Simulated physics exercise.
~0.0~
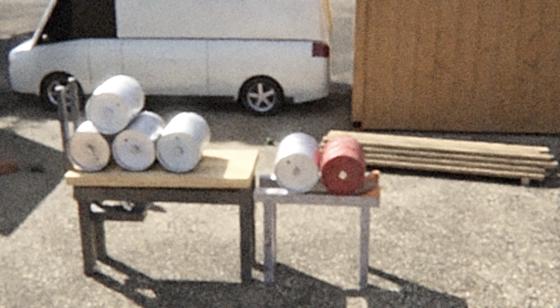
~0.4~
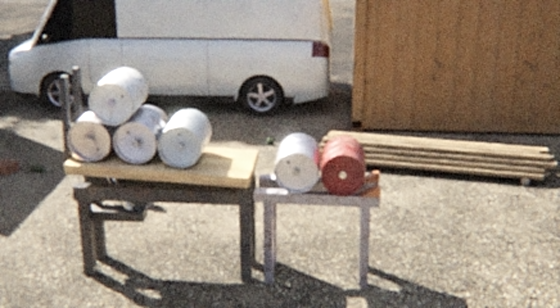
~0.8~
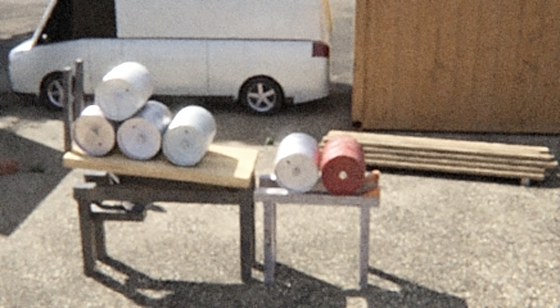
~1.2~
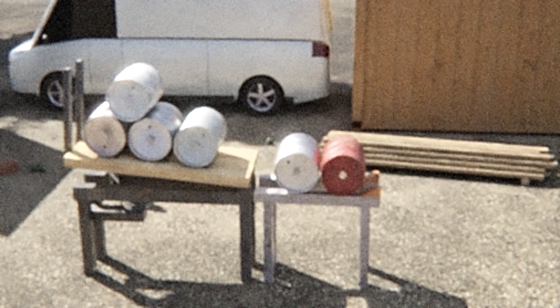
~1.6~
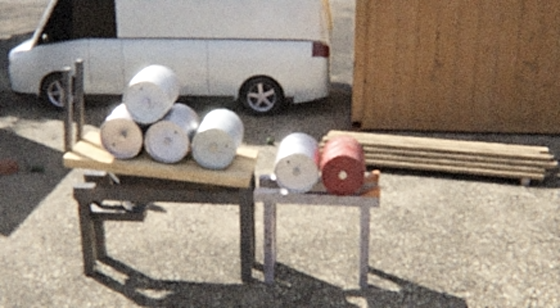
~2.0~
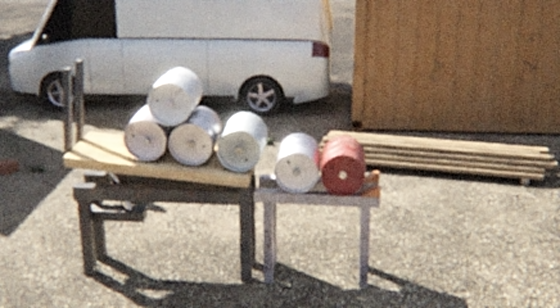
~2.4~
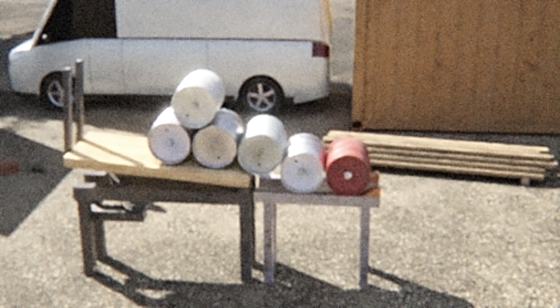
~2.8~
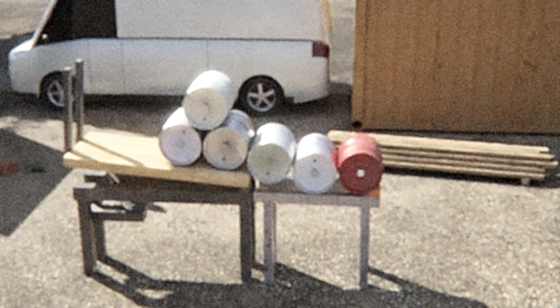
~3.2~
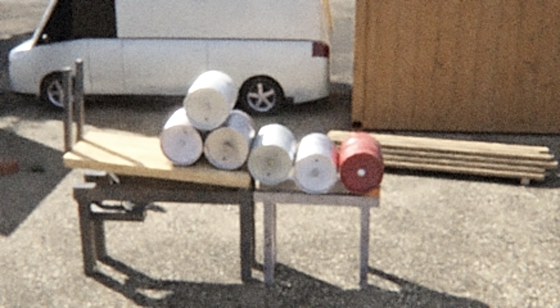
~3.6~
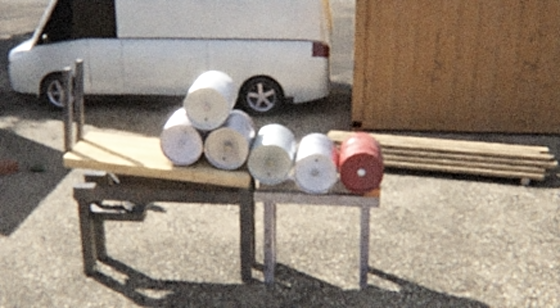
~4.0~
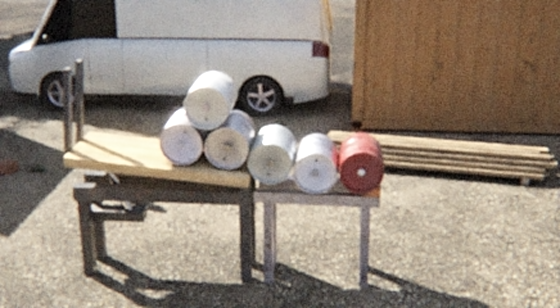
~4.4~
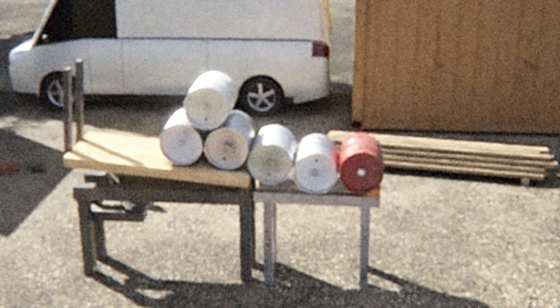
A wooden tabletop tilts, white kegs roll right and nudge the red one, and all stop.
